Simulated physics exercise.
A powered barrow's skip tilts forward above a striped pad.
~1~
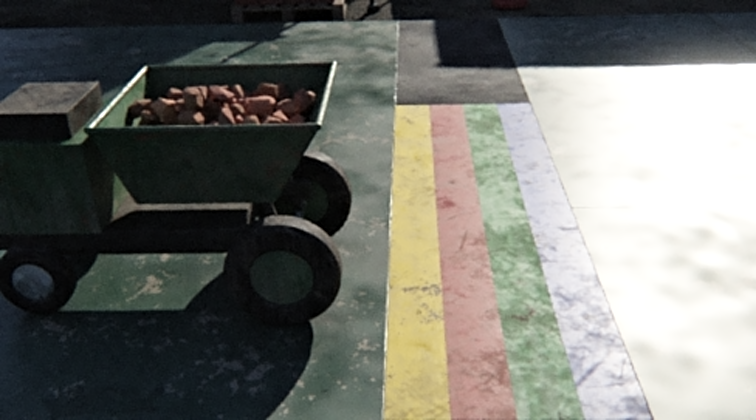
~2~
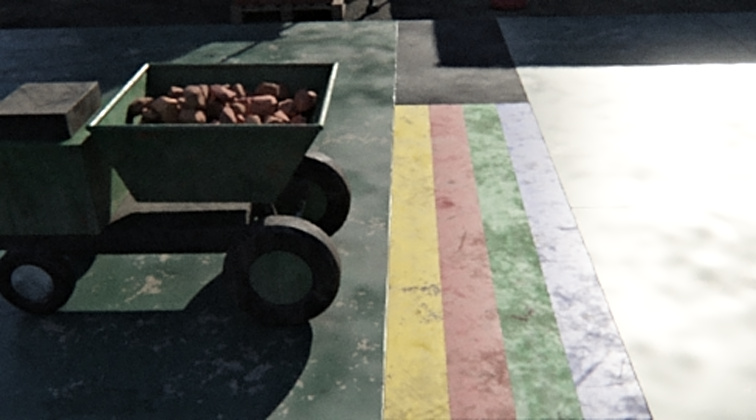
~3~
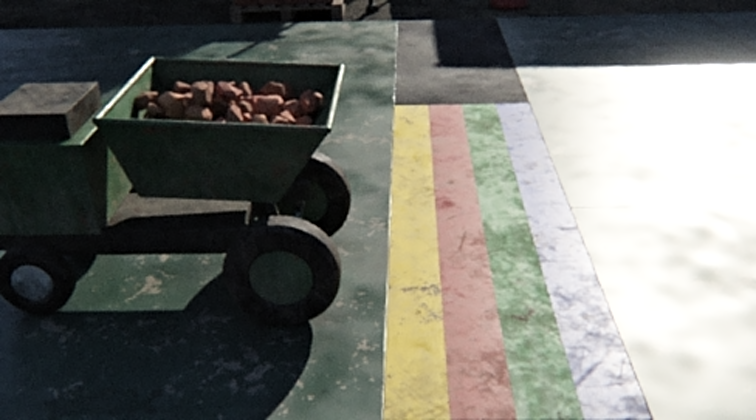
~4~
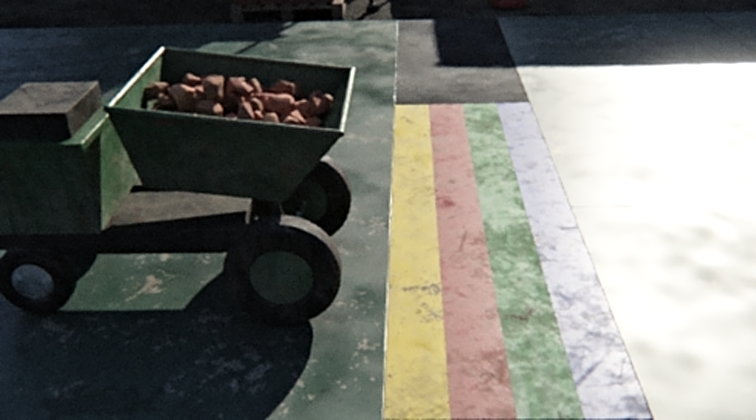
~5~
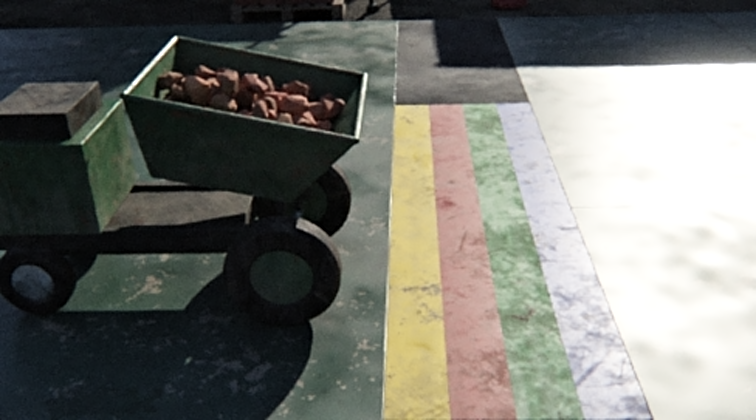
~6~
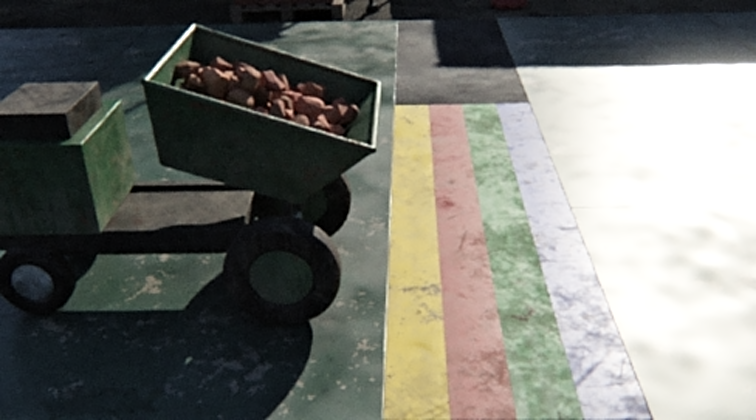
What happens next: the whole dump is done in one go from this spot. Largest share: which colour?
Colour: Red.
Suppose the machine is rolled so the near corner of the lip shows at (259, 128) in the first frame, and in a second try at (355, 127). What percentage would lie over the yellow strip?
30 % then 0 %.
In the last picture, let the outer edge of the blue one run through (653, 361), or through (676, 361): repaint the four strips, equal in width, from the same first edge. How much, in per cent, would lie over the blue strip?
Shares: 10 %; then 10 %.
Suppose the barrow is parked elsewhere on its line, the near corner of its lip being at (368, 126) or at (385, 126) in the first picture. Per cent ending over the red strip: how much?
First spot: Roughly 10 percent; second spot: Roughly 0 percent.
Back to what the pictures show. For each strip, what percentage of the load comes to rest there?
Yellow strip about 5 per cent, red strip about 40 per cent, green strip about 30 per cent, blue strip about 15 per cent.
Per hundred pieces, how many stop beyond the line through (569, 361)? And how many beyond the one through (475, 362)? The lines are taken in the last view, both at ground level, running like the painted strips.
Roughly 10 and 60 %.
Soon after the last picture, skip tipped steeply; all in the skip.
A little later, skip tipped right over; most in the skip; a small part over the red strip; a small part over the green strip.
Later still, skip tipped right over; about a quarter in the skip; a stray few over the yellow strip; about a third over the red strip; about a quarter over the green strip; a small part over the blue strip; a stray few off the paint.
By the end, skip tipped right over; a small part in the skip; a small part over the yellow strip; about a third over the red strip; about a quarter over the green strip; a small part over the blue strip; a stray few off the paint.
